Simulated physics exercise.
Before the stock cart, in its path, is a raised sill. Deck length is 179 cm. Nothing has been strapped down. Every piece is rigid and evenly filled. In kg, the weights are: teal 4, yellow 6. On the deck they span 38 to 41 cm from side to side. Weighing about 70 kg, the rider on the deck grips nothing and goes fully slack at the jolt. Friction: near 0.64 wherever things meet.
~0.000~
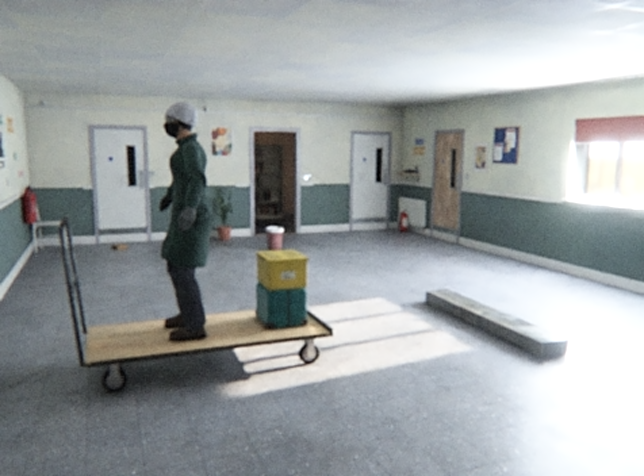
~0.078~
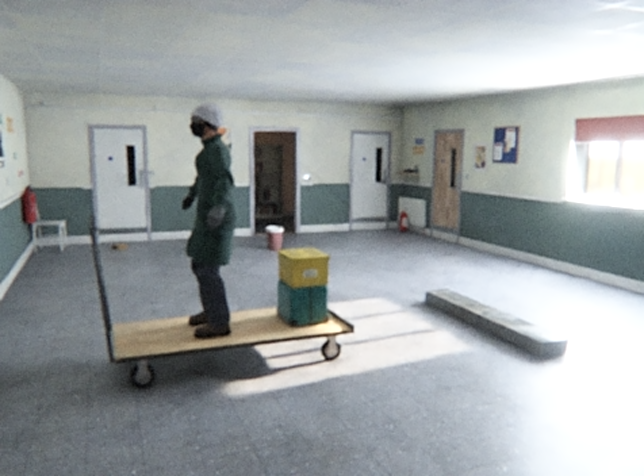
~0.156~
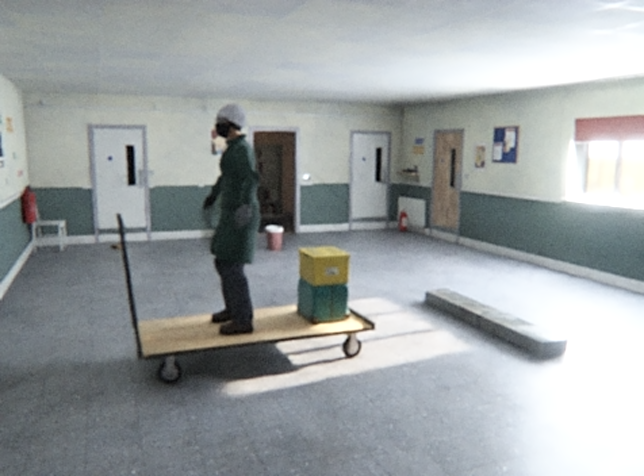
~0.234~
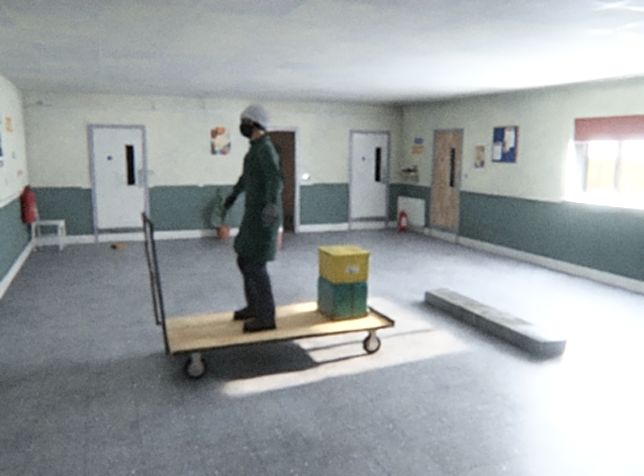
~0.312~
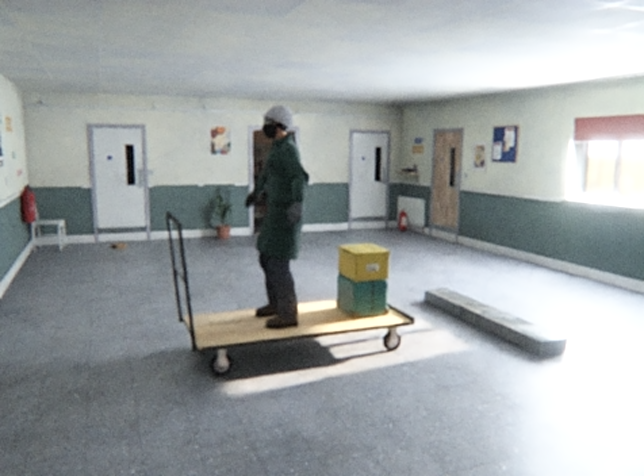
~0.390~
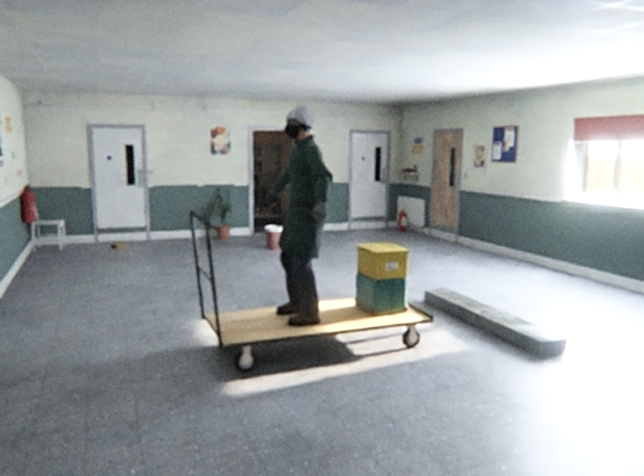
The video shows a masked person in a green coat standing on a flat cart beside a yellow box stacked on a teal one, as the cart rolls steadily rightward across a room toward a low raised sill.
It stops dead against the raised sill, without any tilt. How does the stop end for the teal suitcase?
I'm guessing it will carry past the lip.
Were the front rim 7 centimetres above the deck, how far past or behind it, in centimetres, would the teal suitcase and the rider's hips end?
Then teal 20 past, hips 40 past.
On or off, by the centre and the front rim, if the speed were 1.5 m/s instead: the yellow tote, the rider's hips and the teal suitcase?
Then yellow off, hips on, teal on.
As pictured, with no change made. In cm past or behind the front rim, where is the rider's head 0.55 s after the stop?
Position: Approx. 0 cm behind the front rim.
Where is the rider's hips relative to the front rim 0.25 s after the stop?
About 40 cm behind the rim.
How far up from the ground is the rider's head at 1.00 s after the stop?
Height: Approx. 100 cm up.
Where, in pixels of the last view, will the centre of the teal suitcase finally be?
Around (510, 291).
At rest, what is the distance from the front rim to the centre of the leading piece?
Past the rim by around 70 cm.
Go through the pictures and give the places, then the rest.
The first frame shows teal suitcase (281, 303), yellow tote (282, 270), rim corner (332, 332); 177 cm still to roll.
The second frame shows teal suitcase (302, 300), yellow tote (303, 268), rim corner (353, 329); 158 cm still to roll.
The third frame shows teal suitcase (323, 298), yellow tote (324, 266), rim corner (374, 326); 139 cm still to roll.
The fourth frame shows teal suitcase (342, 296), yellow tote (343, 264), rim corner (394, 323); 120 cm still to roll.
The fifth frame shows teal suitcase (362, 294), yellow tote (363, 262), rim corner (414, 321); 101 cm still to roll.
The sixth frame shows teal suitcase (381, 292), yellow tote (382, 261), rim corner (433, 318); 82 cm still to roll. Speed about 2.4 m/s.
Impact comes at 0.73 s.
After 1.28 s the teal suitcase is 22 cm past the rim, tilted 130°, near (501, 287) in the last picture's view.
After 1.73 s the teal suitcase is 36 cm past the rim, tilted 150°, near (512, 289) in the last picture's view.
At rest, 3.3 s, past the rim, teal suitcase, yellow tote and the rider's hips; nothing is left behind it.
